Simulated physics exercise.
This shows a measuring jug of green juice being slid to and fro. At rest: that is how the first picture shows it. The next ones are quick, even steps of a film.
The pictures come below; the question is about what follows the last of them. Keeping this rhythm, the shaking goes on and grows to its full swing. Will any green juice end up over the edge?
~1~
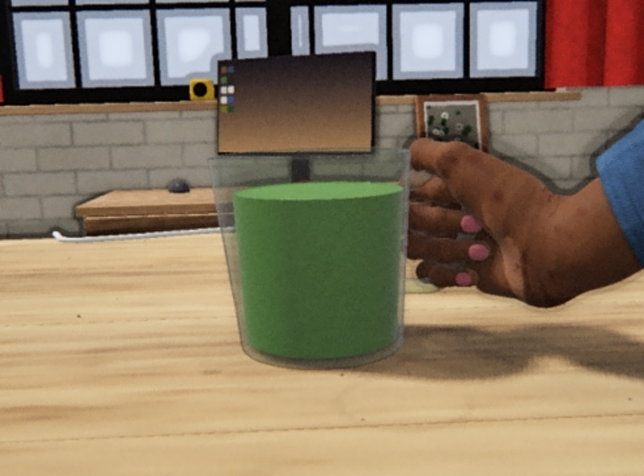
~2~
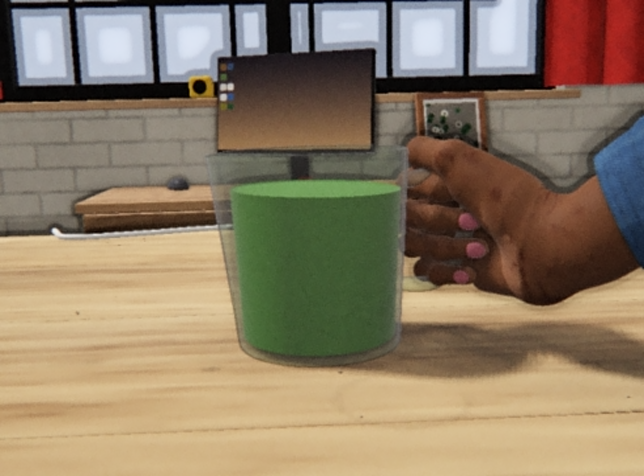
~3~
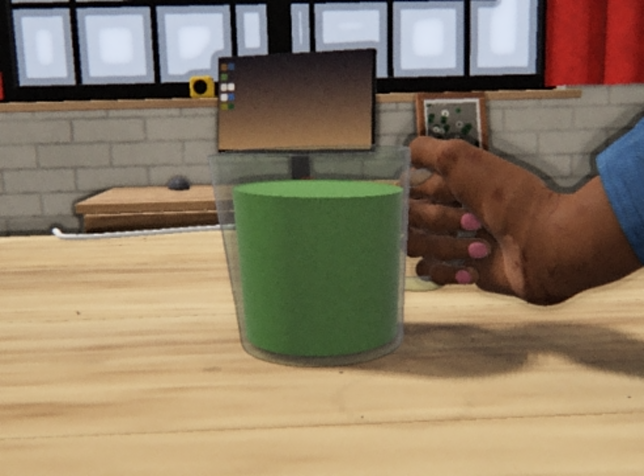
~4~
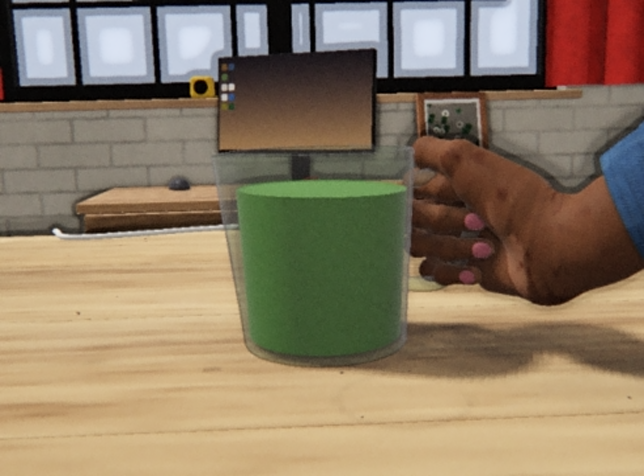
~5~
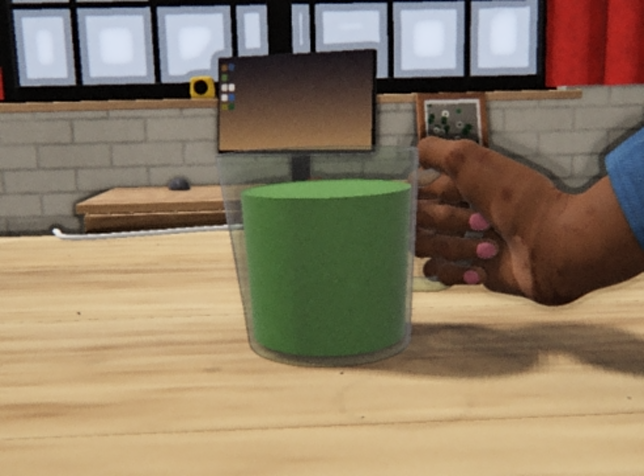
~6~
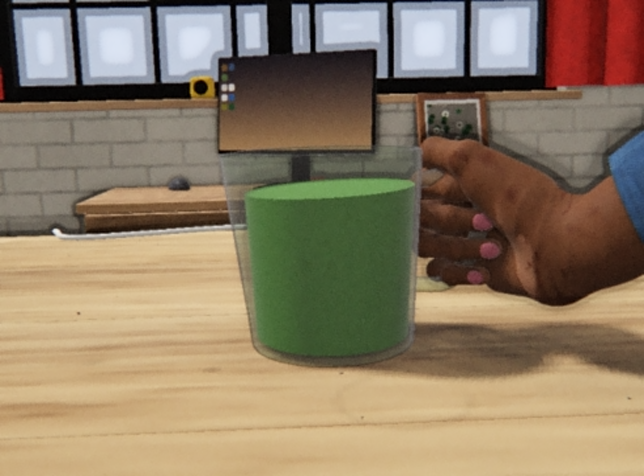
I expect the liquid will be kept in at this rate.
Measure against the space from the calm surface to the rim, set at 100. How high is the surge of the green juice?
20 per cent.
Soon after, the highest wave so far stays far below the rim.
In the end, the highest wave so far stays far below the rim; nothing has left it.
